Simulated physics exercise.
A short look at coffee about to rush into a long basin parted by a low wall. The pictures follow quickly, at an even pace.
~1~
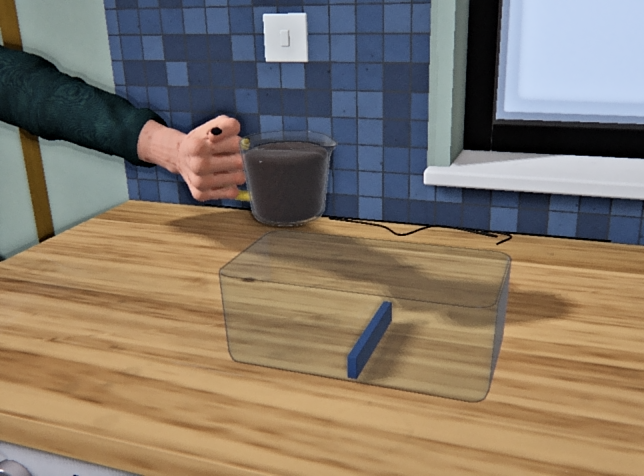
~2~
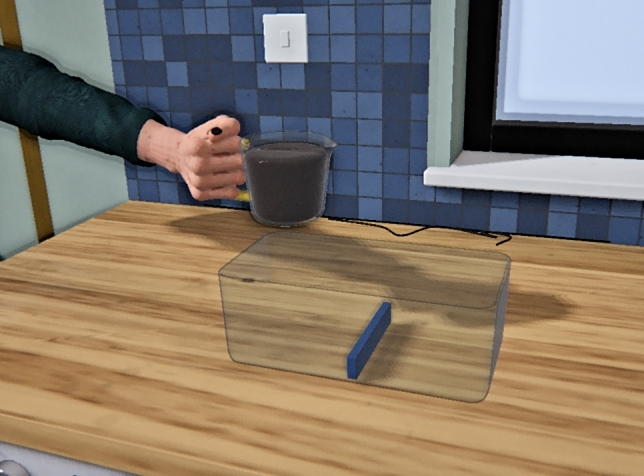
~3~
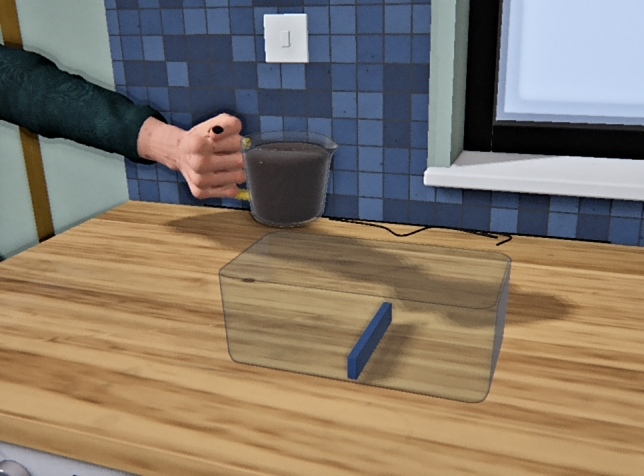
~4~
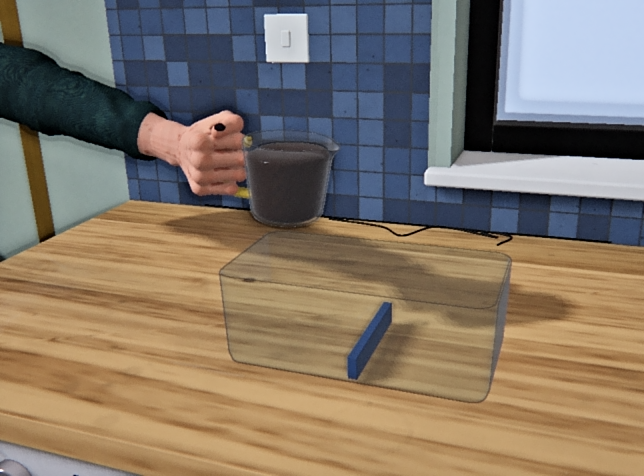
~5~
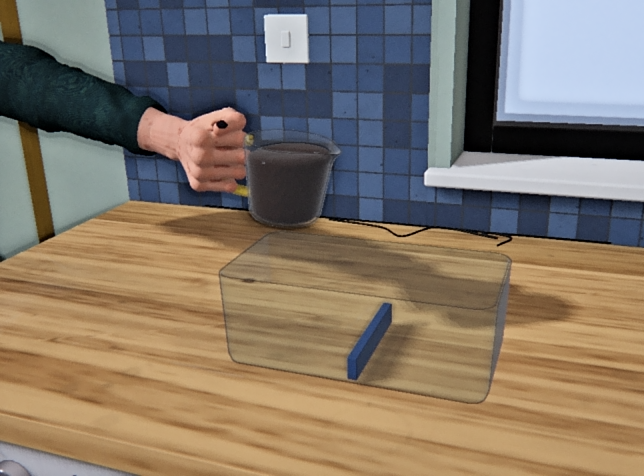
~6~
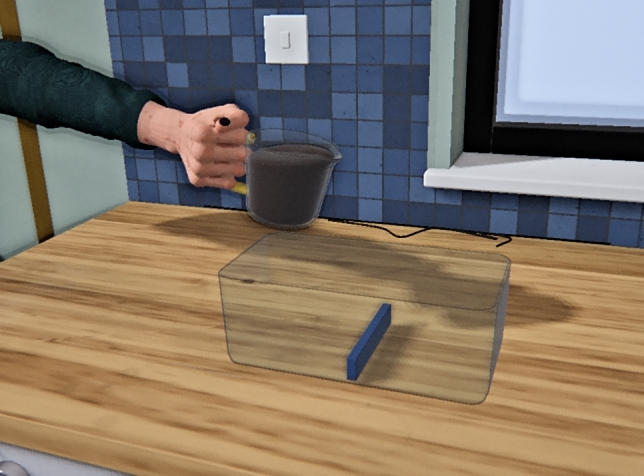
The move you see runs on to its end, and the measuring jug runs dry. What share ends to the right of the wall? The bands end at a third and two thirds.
It comes to more than two thirds.
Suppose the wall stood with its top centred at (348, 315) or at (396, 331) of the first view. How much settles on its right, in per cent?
Near 90 % and 35 %.
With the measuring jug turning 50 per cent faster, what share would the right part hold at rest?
Near 70 %.
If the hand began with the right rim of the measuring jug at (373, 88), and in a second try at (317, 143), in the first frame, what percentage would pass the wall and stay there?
Roughly 90 per cent, and 45 per cent.
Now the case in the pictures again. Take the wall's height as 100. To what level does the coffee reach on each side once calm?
Left: 20 %. Right: 60 %.
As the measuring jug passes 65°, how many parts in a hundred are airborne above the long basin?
Roughly 15 in a hundred.
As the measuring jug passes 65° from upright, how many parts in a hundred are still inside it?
Some 70 per cent.
A moment on, the tilt is 65° and 68 per cent is still to pour, 1 is left of the wall and 14 right of it.
Next, the tilt is 101° and 11 per cent is still to pour, 13 is left of the wall and 69 right of it.
Then the tilt is 111° and 0 per cent is still to pour, 25 is left of the wall and 75 right of it.
Later the tilt is 111° and 0 per cent is still to pour, 25 is left of the wall and 74 right of it.
In the end 25 per cent lies left of the wall, 74 right of it and 1 outside.
